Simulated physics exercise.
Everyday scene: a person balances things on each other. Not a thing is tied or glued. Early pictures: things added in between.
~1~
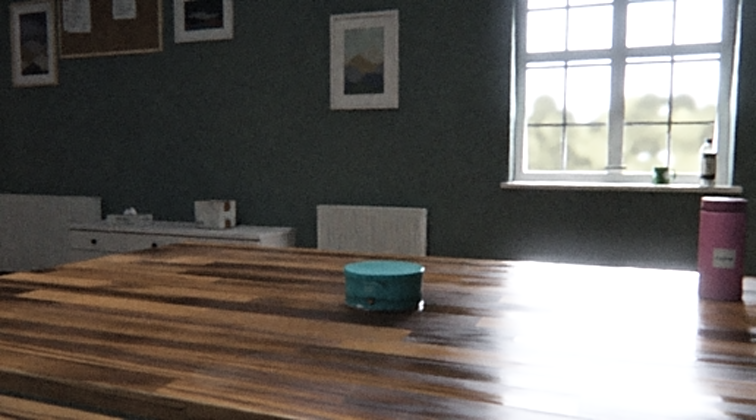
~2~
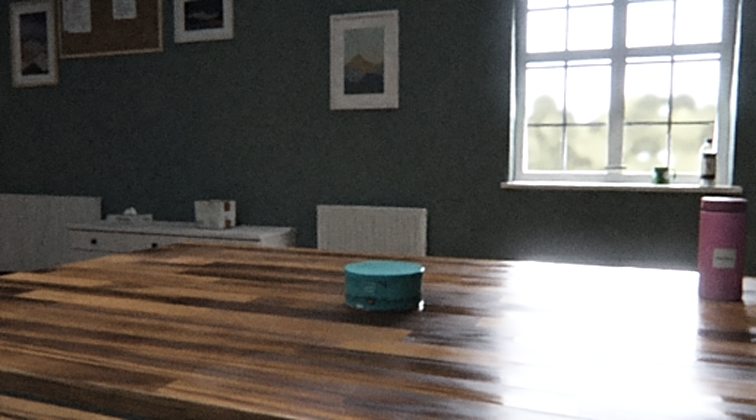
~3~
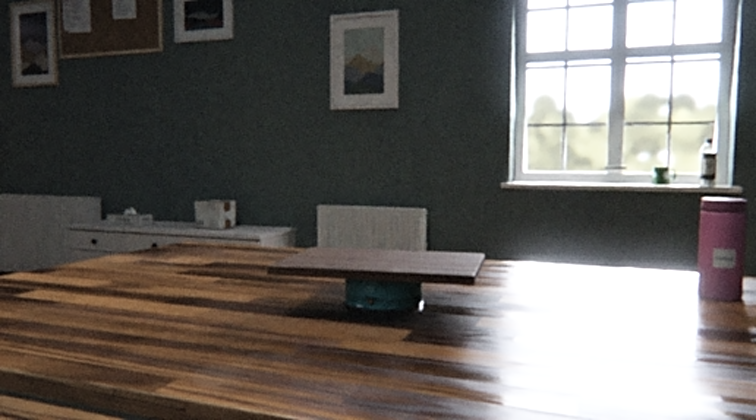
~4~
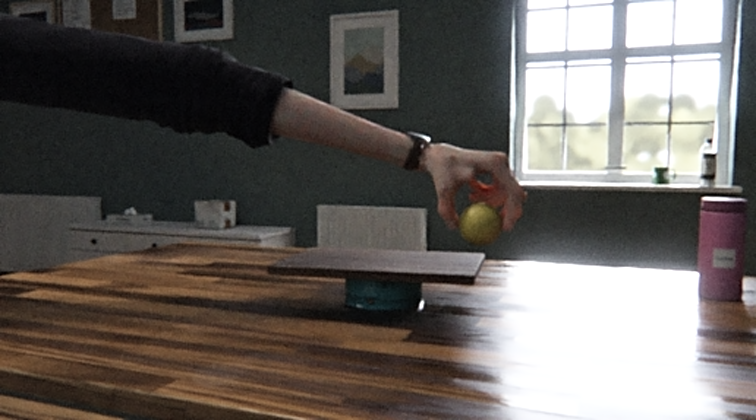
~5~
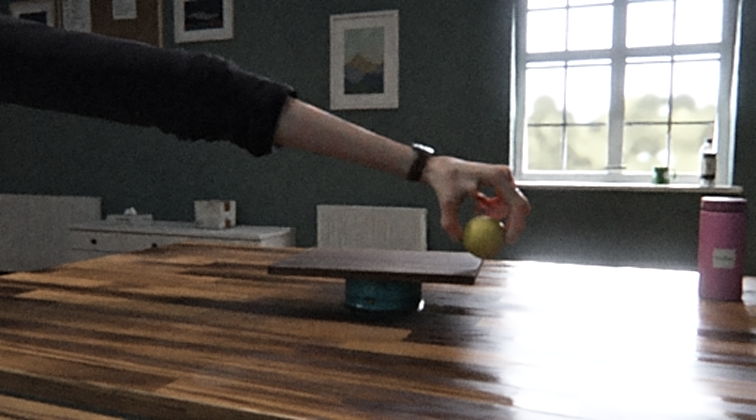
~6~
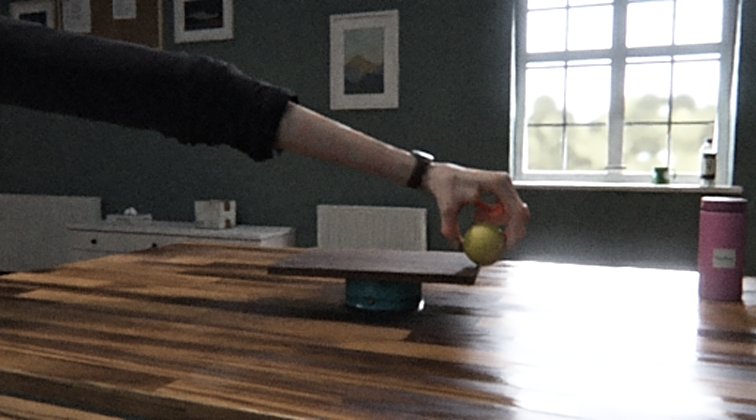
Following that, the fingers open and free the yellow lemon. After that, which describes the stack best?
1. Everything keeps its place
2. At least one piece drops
2, at least one piece drops.
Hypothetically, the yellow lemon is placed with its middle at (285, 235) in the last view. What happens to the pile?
Next, the heap comes down.
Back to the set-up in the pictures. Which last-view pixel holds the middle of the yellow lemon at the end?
I'd say around (529, 296) in the last view.
Then, 0.40 s later than the last frame, yellow lemon now fallen.
Then, 0.50 s later than the last frame, things are still on the move.
When it is over, fallen, yellow lemon; the other 3 as before. End places, in pixels of the last picture, yellow lemon near (529, 296). The pile gives way.
